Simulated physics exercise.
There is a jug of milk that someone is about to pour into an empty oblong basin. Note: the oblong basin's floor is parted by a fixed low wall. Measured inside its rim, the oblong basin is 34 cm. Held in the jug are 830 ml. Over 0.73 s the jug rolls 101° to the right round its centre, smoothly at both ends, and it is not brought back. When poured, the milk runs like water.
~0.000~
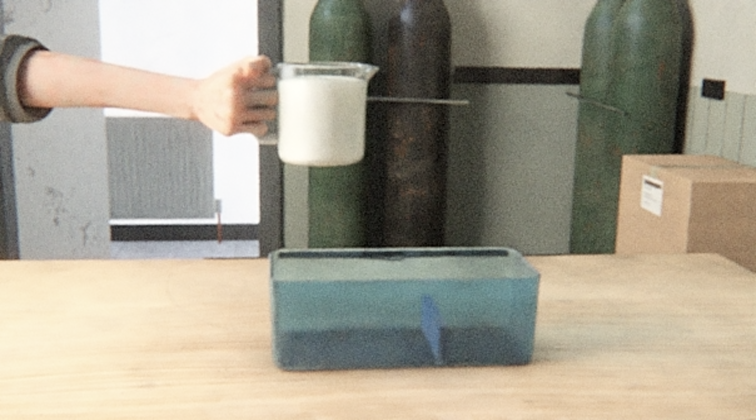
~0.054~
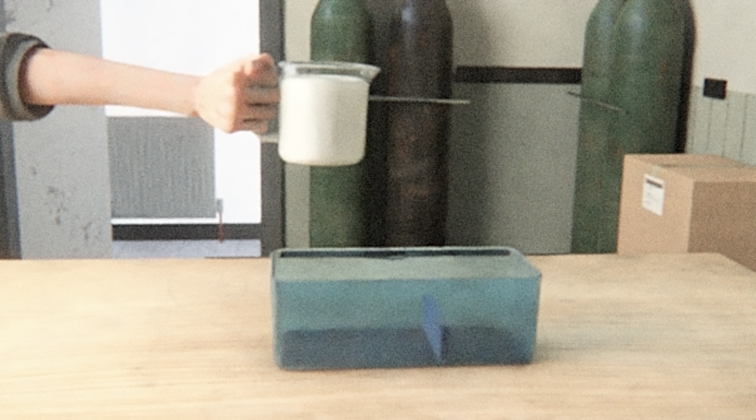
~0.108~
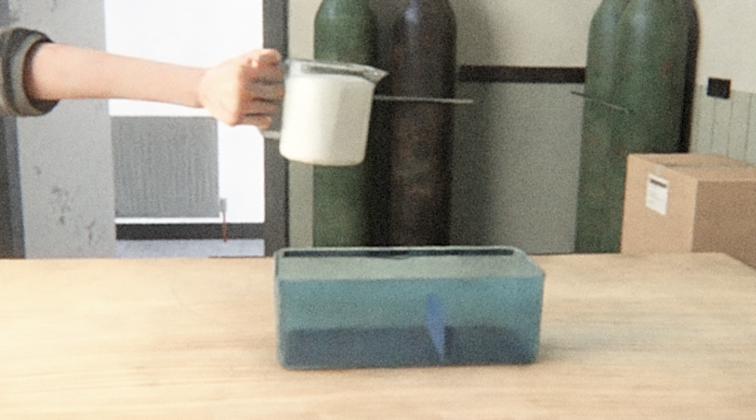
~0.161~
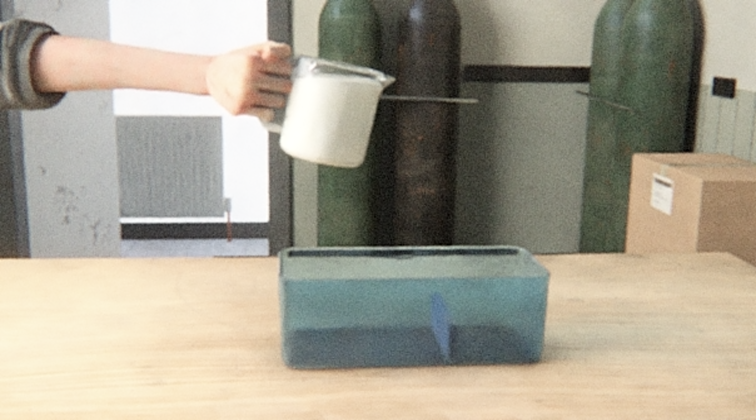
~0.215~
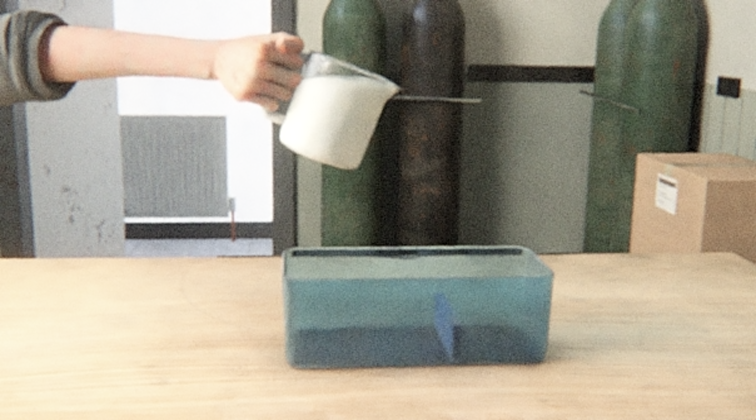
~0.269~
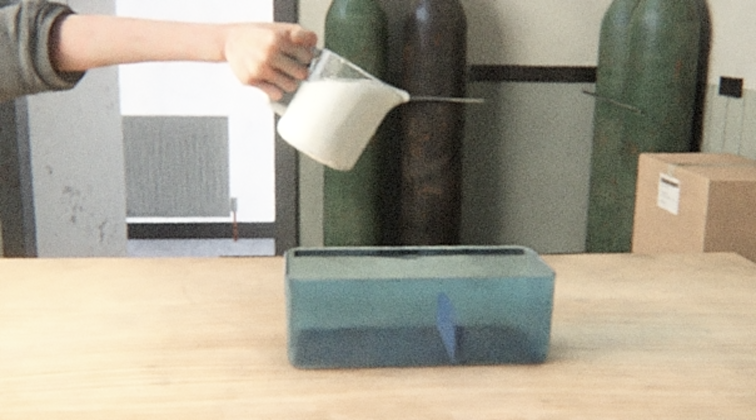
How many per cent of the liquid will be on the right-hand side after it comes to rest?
Some 54 per cent will be on the right-hand side.
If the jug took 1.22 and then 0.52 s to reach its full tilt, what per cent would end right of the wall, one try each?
Result: 60 per cent, then 50 per cent.
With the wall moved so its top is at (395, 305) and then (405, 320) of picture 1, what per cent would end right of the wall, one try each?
Try 1: 95 %; try 2: 85 %.
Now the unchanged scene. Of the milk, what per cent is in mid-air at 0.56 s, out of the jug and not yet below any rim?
Roughly 30 %.
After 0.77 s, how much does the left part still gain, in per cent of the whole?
Near 28 percent, give or take.
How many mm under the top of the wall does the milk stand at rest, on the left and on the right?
Left roughly 36 mm; right roughly 22 mm.
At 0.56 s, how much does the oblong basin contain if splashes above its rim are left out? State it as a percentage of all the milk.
Close to 10 in a hundred.
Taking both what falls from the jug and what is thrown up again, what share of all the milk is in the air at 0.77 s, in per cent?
Close to 24 per cent.
By 0.56 s the tilt is 88° and 61 per cent is still to pour, 1 is left of the wall and 9 right of it.
By 0.77 s the tilt is 101° and 18 per cent is still to pour, 16 is left of the wall and 41 right of it.
By 0.99 s the tilt is 101° and 4 per cent is still to pour, 35 is left of the wall and 54 right of it.
By 1.23 s the tilt is 101° and 1 per cent is still to pour, 43 is left of the wall and 53 right of it.
At rest 44 per cent lies left of the wall, 54 right of it and 2 outside.
